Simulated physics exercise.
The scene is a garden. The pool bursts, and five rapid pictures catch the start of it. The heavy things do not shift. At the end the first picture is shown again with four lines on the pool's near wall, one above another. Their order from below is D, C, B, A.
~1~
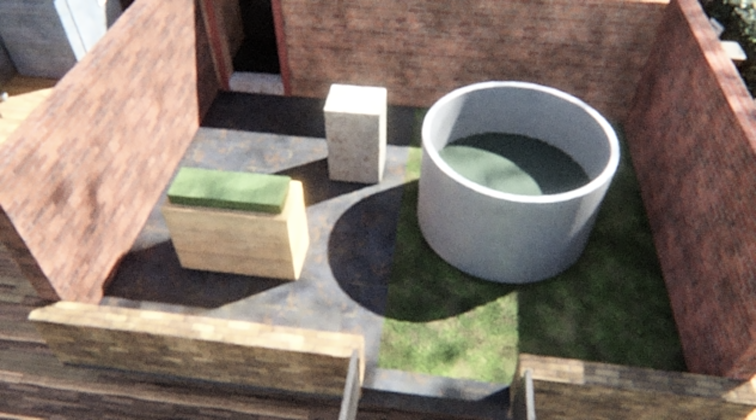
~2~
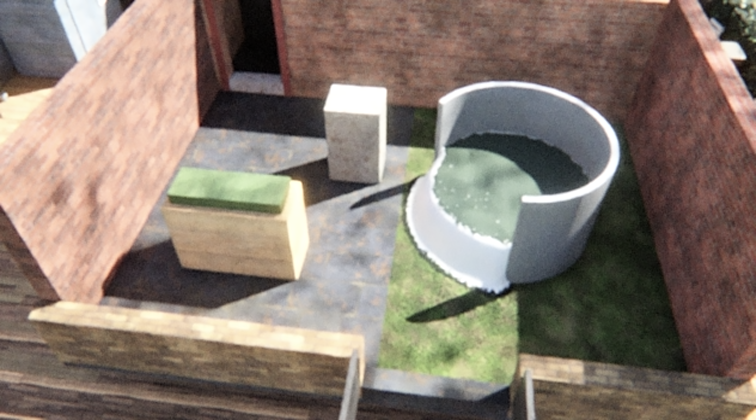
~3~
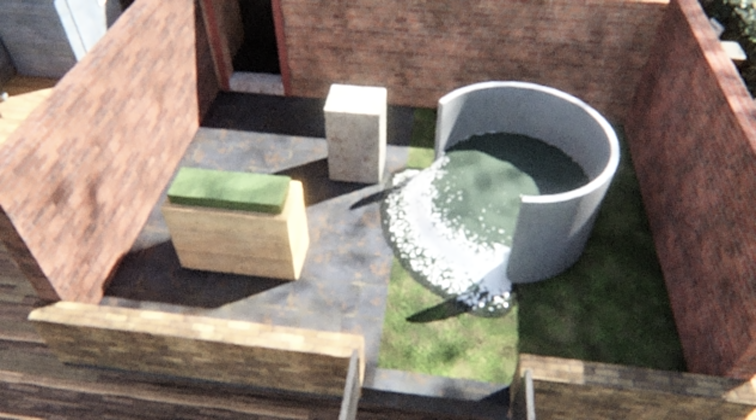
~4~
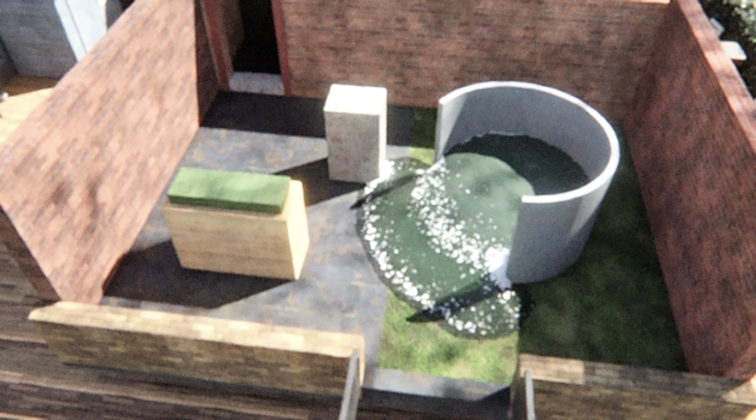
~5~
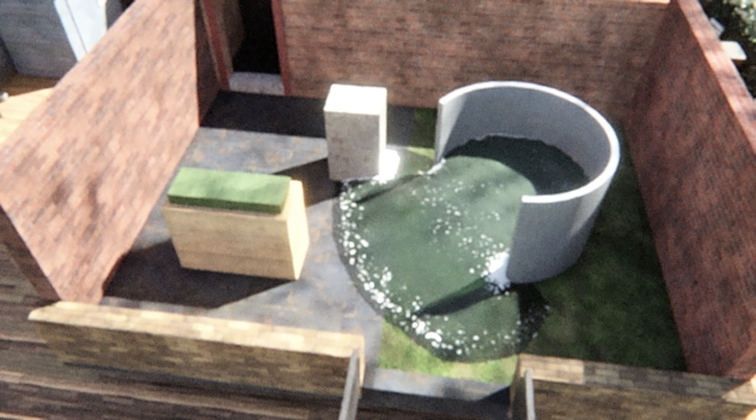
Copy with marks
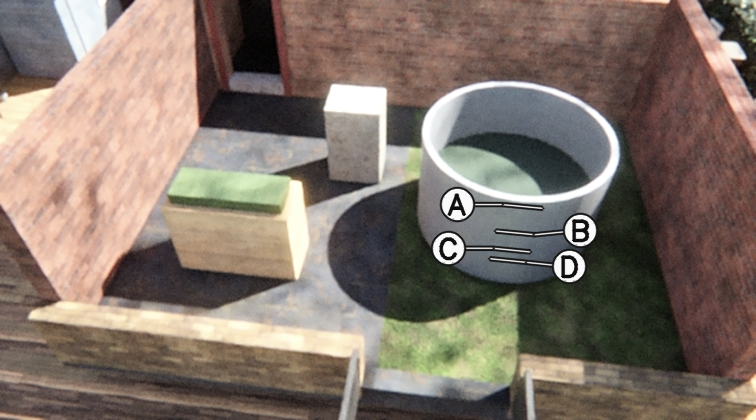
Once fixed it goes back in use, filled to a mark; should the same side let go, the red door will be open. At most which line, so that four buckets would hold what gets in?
B.
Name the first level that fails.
It is A.
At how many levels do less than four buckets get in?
Three.
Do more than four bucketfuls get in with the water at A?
Yes.
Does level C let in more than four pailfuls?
No, that is safe.
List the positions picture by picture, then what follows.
The first frame shows water in the pool at rest, its middle at (509, 183); foot of the red doorway at (258, 93); open gate at (441, 342).
The second frame shows front seen at (485, 284), 2 % of the ground wet.
The third frame shows front seen at (501, 309), 6 % of the ground wet.
The fourth frame shows front seen at (392, 163), 10 % of the ground wet.
The fifth frame shows front seen at (406, 154), 15 % of the ground wet.
On the marked copy, A at (521, 206); B at (515, 232); C at (511, 250); D at (508, 260); from the bottom up D, C, B, A.
With A, about 12 bucketfuls get in.
With B, a bucket or two gets in.
With C, nothing gets over.
With D, nothing gets over.
